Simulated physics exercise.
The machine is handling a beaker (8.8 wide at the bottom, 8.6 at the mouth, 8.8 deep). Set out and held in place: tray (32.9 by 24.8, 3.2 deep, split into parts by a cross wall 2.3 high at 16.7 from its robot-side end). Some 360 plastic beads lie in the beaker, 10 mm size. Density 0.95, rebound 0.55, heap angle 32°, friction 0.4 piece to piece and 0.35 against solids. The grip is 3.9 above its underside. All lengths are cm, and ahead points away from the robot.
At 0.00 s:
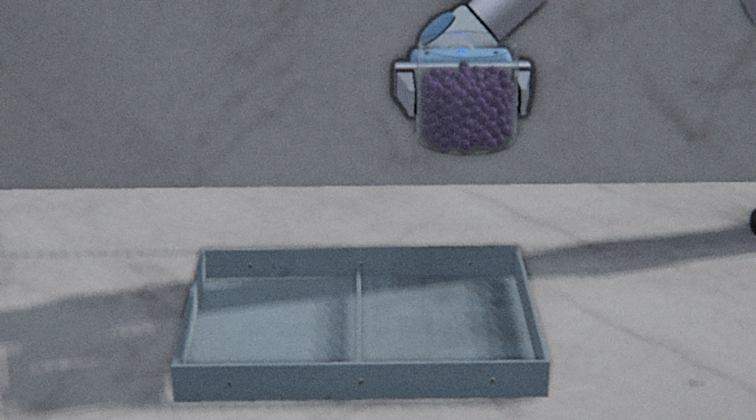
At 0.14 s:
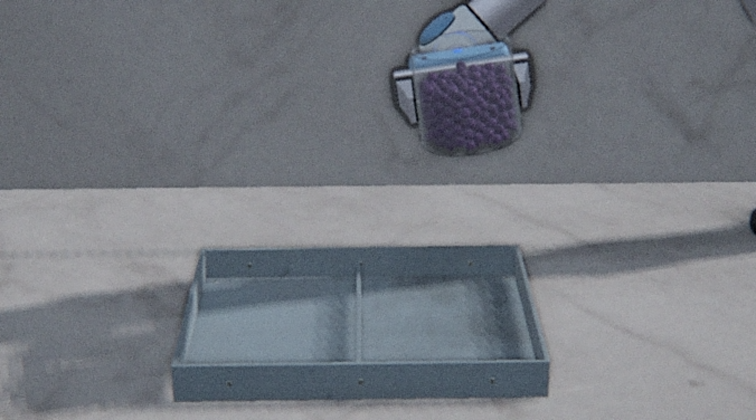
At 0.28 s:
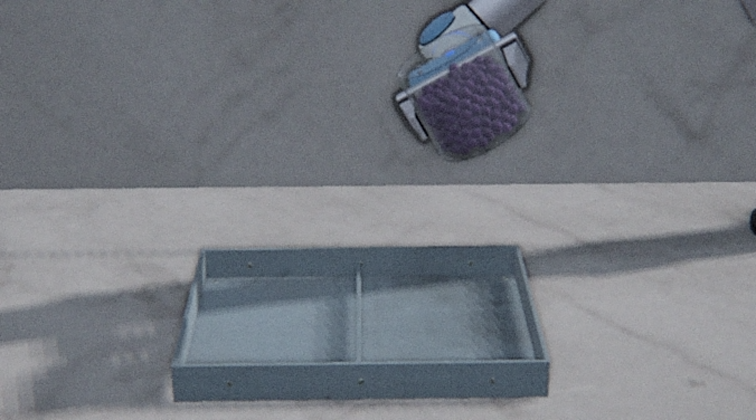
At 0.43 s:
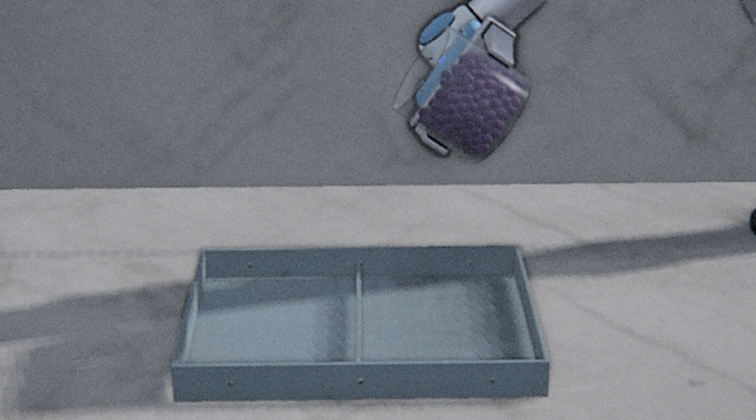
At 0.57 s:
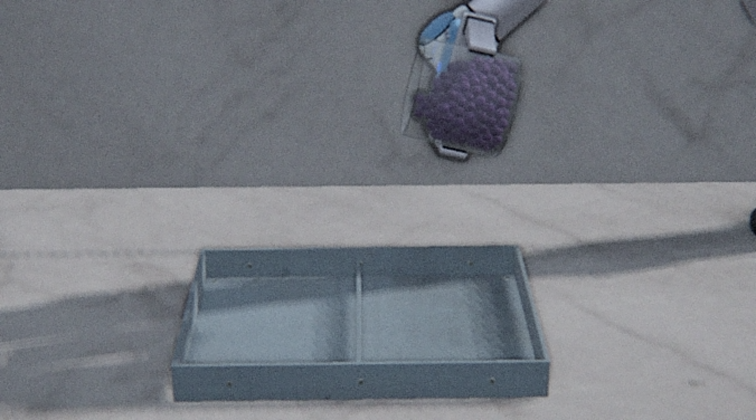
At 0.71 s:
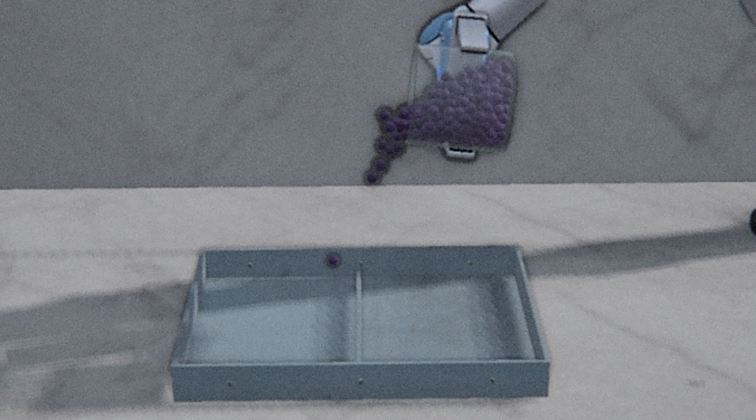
The footage shows a robotic gripper holding a clear beaker of purple beads above a divided blue-gray tray, tilting it steadily to the left until it lies nearly sideways and beads stream from its mouth, one already over the tray.
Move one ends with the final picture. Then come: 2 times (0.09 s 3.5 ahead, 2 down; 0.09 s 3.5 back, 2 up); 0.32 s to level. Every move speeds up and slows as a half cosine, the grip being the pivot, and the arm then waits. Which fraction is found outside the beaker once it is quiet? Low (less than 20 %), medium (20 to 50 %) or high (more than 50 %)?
Answer: High; more than 50 % of the plastic beads finish outside the beaker.
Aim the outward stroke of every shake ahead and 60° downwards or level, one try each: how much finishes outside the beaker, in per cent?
About 40 and 80 per cent.
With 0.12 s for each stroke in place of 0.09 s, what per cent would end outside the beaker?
Then about 55 per cent.
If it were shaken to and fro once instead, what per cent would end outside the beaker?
In that case some 45 per cent.
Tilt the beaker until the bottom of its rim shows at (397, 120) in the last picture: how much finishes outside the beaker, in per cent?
About 25 per cent.
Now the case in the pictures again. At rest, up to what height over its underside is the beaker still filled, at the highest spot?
Roughly 4.5 cm.
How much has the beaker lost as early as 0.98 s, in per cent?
Near 35 per cent so far.
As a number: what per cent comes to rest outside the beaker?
About 55 per cent.
After 0.98 s, tilted 84° forward, highest piece 24 above the table; 244 in the beaker, 28 in the far-side part, 1 in the robot-side part, 90 in flight or on a rim.
After 1.25 s, tilted 32° forward, highest piece 27 above the table; 167 in the far-side part, 156 in the beaker, 21 in the robot-side part, 3 on the table or floor, 16 in flight or on a rim.
After 1.59 s, level, highest piece 25 above the table; 183 in the far-side part, 155 in the beaker, 22 in the robot-side part, 3 on the table or floor.
After 2.64 s, level, highest piece 24 above the table; 183 in the far-side part, 155 in the beaker, 22 in the robot-side part, 3 on the table or floor.
In the end, 183 in the far-side part, 155 in the beaker, 22 in the robot-side part, 3 on the table or floor. That is 57 % outside the beaker.
